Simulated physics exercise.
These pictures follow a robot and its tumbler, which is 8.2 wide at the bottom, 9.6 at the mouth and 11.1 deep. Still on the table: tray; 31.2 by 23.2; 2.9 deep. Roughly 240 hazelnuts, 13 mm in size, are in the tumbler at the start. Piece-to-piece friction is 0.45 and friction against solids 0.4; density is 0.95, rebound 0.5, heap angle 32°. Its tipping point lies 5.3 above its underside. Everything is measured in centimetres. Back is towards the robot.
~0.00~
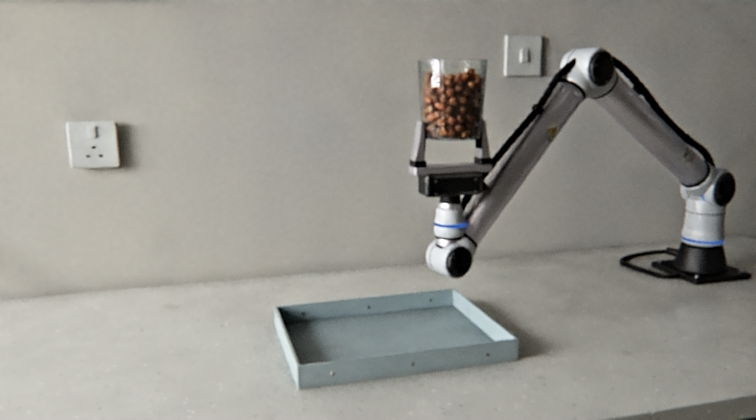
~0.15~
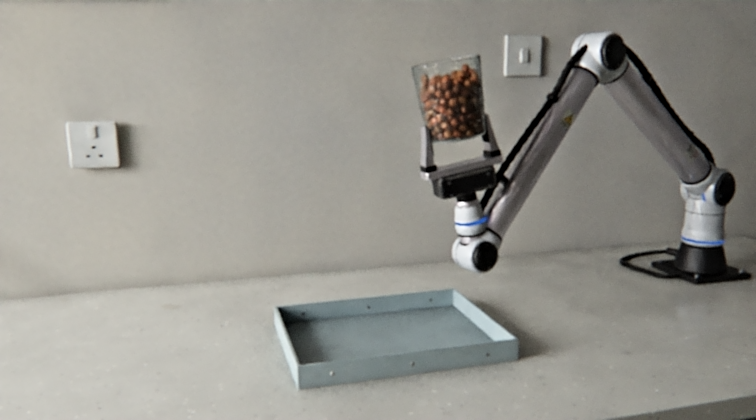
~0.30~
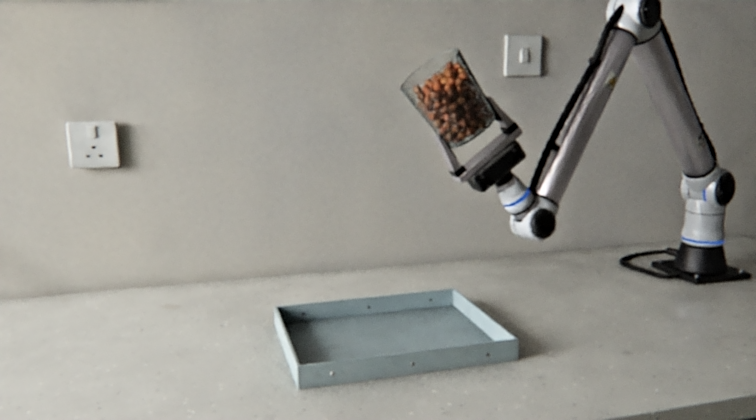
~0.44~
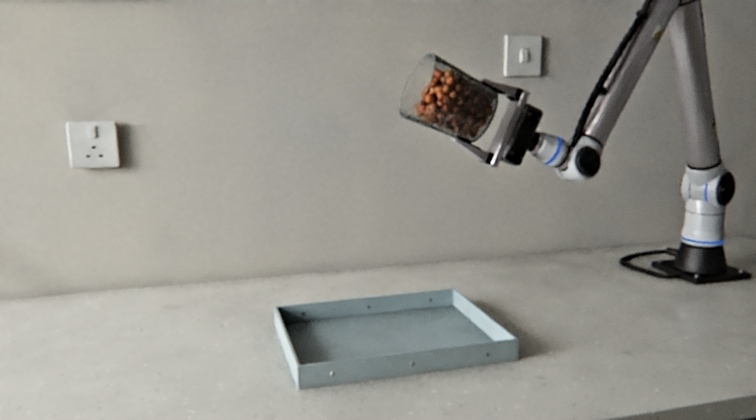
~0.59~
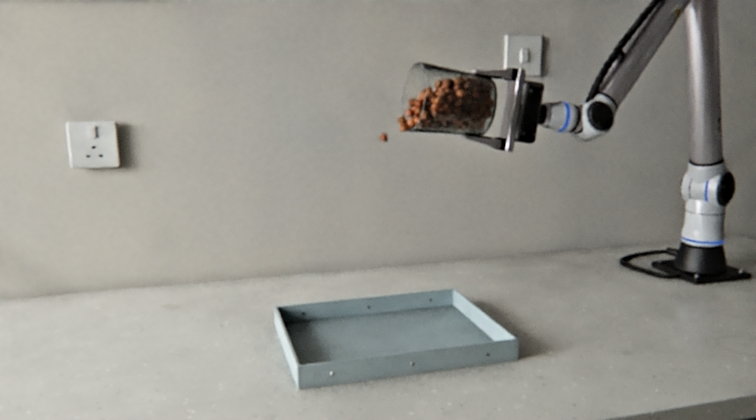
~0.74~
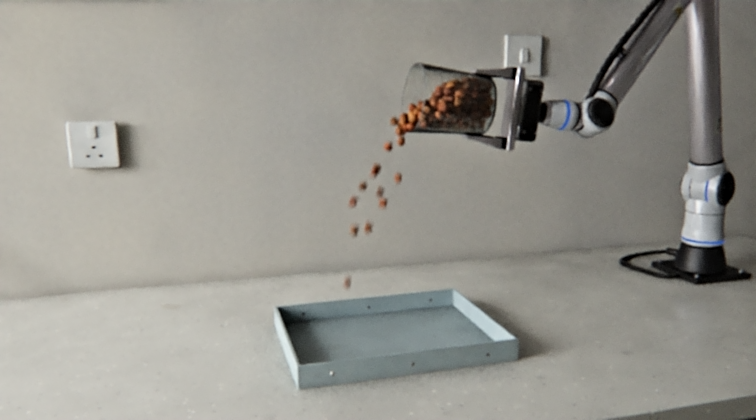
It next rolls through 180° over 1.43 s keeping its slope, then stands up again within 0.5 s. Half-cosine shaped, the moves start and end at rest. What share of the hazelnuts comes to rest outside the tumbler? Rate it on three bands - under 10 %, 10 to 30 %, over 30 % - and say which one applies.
The top band, over 30 %.
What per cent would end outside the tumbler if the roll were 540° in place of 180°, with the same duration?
It would be near 55 per cent.
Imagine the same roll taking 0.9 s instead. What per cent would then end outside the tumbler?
In that case around 35 percent.
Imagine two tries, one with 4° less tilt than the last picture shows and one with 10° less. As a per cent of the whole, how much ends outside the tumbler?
Around 30 percent on the first try, 15 percent on the second.
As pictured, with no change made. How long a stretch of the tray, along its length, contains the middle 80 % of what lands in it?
22 cm.
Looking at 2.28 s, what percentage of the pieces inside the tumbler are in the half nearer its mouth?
About 35 per cent.
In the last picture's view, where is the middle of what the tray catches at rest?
Roughly pixel (352, 338).
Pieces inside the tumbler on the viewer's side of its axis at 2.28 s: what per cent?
60 per cent or thereabouts.
After 1.51 s, tipped 83°, highest piece 40 above the table; 191 in the tumbler, 32 in the tray, 3 on the table or floor, 12 in flight or on a rim.
After 2.28 s, tipped 73°, highest piece 39 above the table; 142 in the tumbler, 79 in the tray, 3 on the table or floor, 14 in flight or on a rim.
After 2.87 s, upright, highest piece 39 above the table; 140 in the tumbler, 93 in the tray, 4 on the table or floor, 1 in flight or on a rim.
After 3.57 s, upright, highest piece 39 above the table; 140 in the tumbler, 94 in the tray, 4 on the table or floor.
In the end, 140 in the tumbler, 94 in the tray, 4 on the table or floor. That is 41 % outside the tumbler.
